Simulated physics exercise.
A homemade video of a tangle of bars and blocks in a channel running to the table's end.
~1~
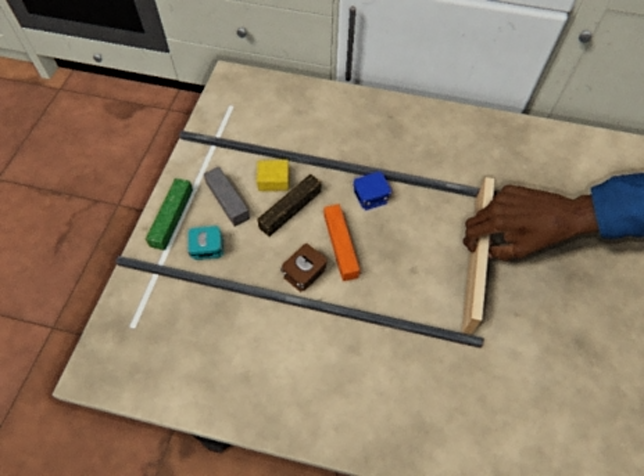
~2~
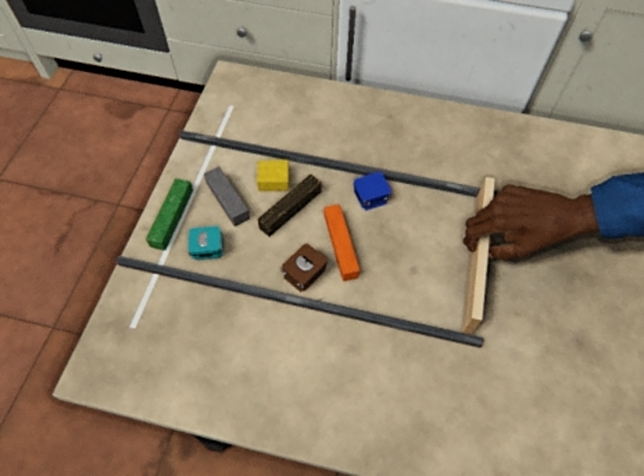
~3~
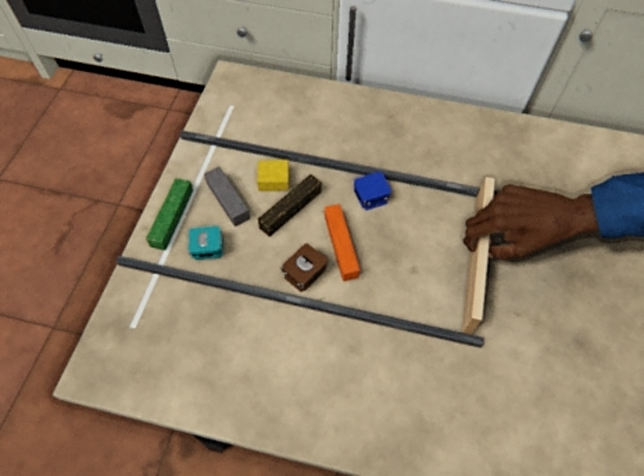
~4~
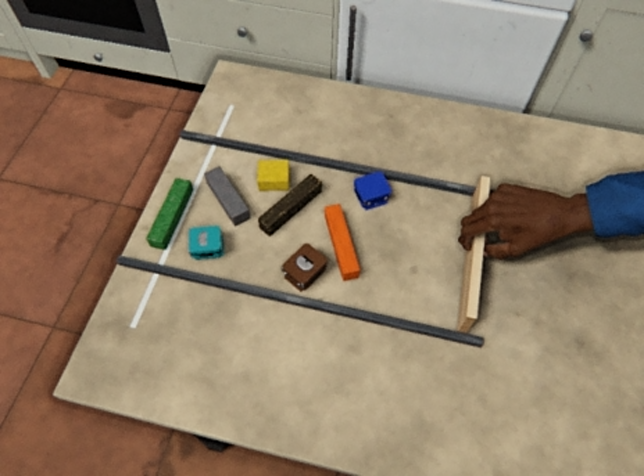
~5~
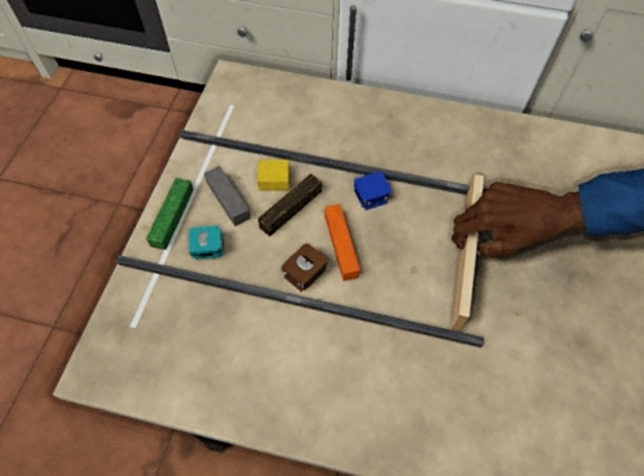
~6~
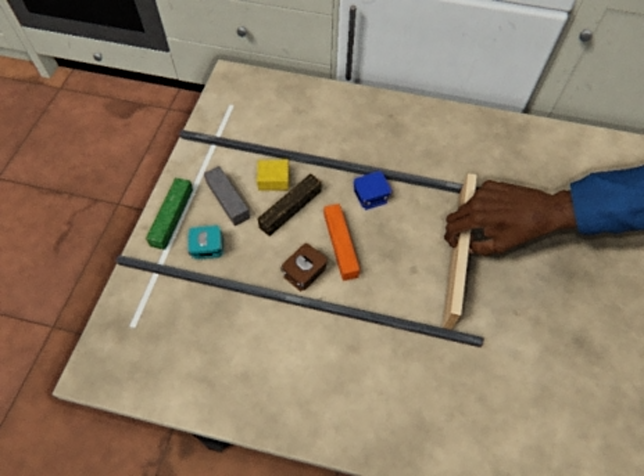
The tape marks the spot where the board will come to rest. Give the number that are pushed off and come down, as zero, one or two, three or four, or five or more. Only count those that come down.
Lost: Three or four.
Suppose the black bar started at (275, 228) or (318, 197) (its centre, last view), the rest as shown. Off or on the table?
First spot: It remains in place; second spot: It remains in place.
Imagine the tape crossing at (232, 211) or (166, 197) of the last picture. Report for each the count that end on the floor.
Counts per try: 0; 6.
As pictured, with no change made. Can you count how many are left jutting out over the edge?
That adds up to 2.
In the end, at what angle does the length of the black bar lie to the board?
Some 10 degrees.
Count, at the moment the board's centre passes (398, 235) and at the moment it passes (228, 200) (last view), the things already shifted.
It comes to 0 for the first spot, 8 for the other.
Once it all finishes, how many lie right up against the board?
That number would be 2.
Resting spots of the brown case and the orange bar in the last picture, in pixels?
About (139, 236), and about (176, 204).
A little later, none off yet; green bar at rest near (171, 213); turquoise case at rest near (206, 244); grey bar at rest near (227, 196).
Next, none off yet; green bar at rest near (171, 213); turquoise case shifted a little near (193, 242); grey bar shifted a little near (213, 195).
When it is over, the number that fall off is three or four; down, yellow block, grey bar, turquoise case and green bar.
